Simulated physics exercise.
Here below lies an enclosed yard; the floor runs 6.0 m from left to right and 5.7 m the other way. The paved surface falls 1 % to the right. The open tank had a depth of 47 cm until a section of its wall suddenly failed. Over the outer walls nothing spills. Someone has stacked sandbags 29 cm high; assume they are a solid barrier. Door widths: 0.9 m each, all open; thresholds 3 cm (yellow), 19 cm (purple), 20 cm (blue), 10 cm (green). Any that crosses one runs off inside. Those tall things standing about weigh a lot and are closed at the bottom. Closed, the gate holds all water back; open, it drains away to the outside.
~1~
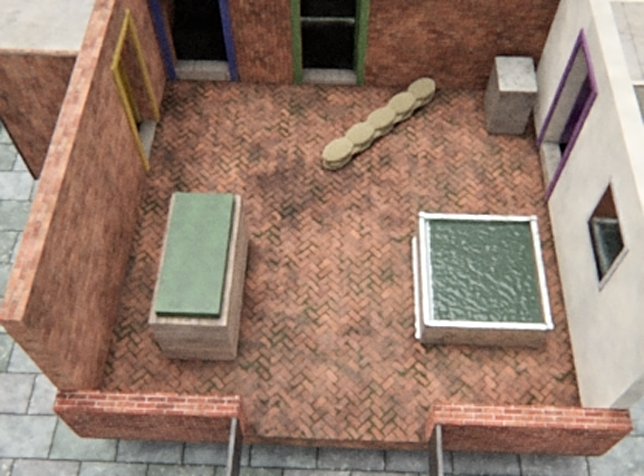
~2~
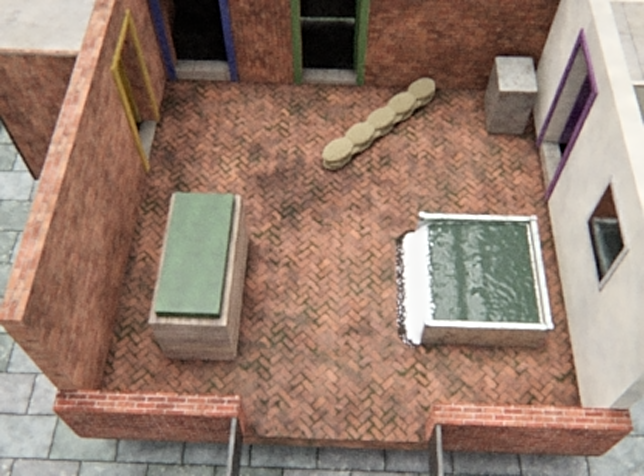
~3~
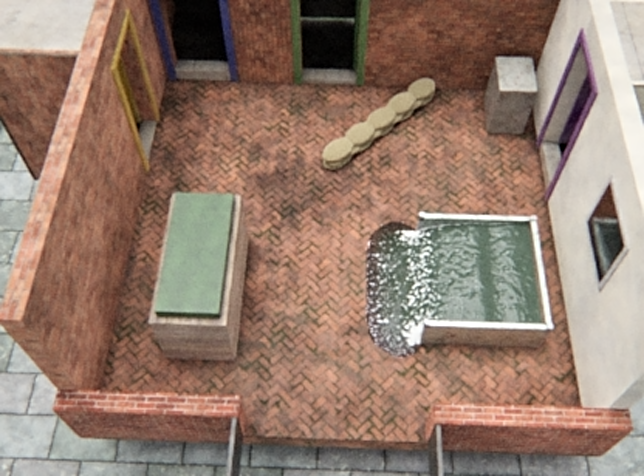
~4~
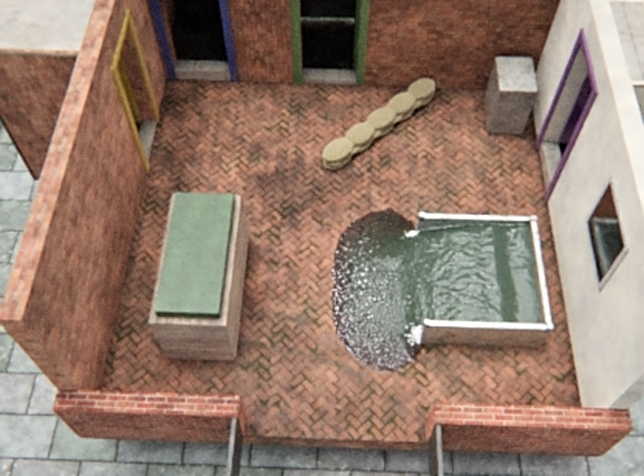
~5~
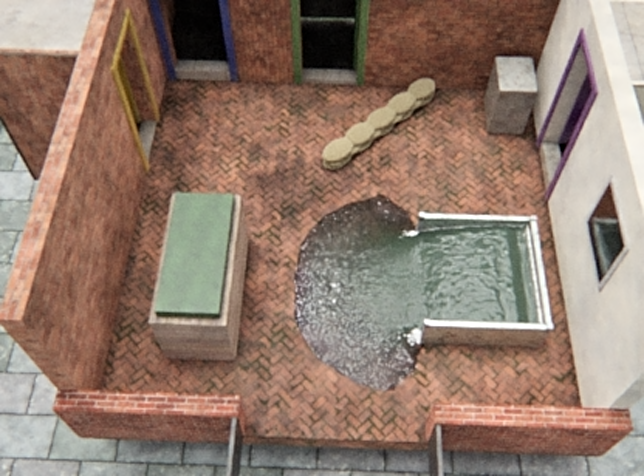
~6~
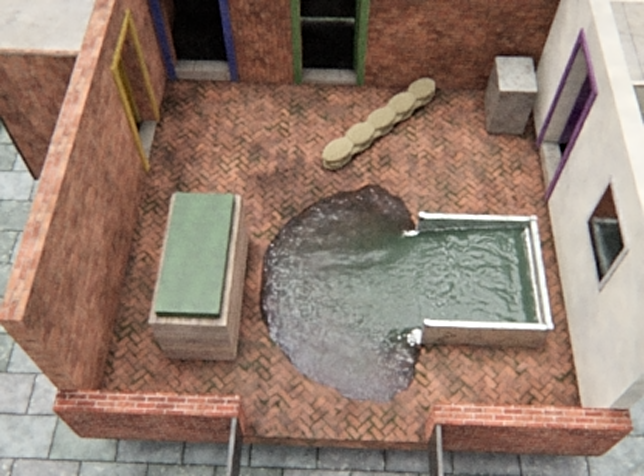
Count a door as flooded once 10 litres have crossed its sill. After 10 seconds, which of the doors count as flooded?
Yellow door: Flooded; purple door: Not flooded; blue door: Not flooded; green door: Not flooded.
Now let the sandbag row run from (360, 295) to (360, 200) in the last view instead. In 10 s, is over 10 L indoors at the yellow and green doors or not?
Checking the limit, yellow is fine, green is fine.
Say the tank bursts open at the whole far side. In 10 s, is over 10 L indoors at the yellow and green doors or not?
Door yellow stays within, door green stays within.
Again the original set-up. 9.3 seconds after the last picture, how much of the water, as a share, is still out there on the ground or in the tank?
Share still there: About 70 %.
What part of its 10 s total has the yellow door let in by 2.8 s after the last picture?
Roughly 50 percent is in by then.
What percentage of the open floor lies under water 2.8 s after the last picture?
I'd guess around 50 %.
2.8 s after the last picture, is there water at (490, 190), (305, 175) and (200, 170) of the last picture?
Status of the three spots: Free of it, inundated, inundated.
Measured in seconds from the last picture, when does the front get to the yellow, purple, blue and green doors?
Yellow: 1.6 s; purple: 8.0 s; blue: 2.4 s; green: 3.6 s.
Then, 0.7 s after the last picture water covers 30 % of the floor and is deepest (25 cm) near (256, 286); yellow door not reached, purple door not reached, blue door not reached, green door not reached.
Then, 1.5 s after the last picture water covers 35 % of the floor and is deepest (20 cm) near (255, 298); yellow door not reached, purple door not reached, blue door not reached, green door not reached.
Then, 2.8 s after the last picture water covers 50 % of the floor and is deepest (20 cm) near (166, 81); yellow door 7 cm at the sill, 16 L in, purple door not reached, blue door 12 cm at the sill, 0 L in, green door not reached.
Then, 5.3 s after the last picture water covers 65 % of the floor and is deepest (12 cm) near (418, 89); yellow door 4 cm at the sill, 30 L in, purple door not reached, blue door 5 cm at the sill, 0 L in, green door 5 cm at the sill, 0 L in.
Then, 9.3 s after the last picture water covers 75 % of the floor and is deepest (9 cm) near (407, 89); yellow door 2 cm at the sill, 33 L in, purple door 2 cm at the sill, 0 L in, blue door 3 cm at the sill, 0 L in, green door 6 cm at the sill, 0 L in.
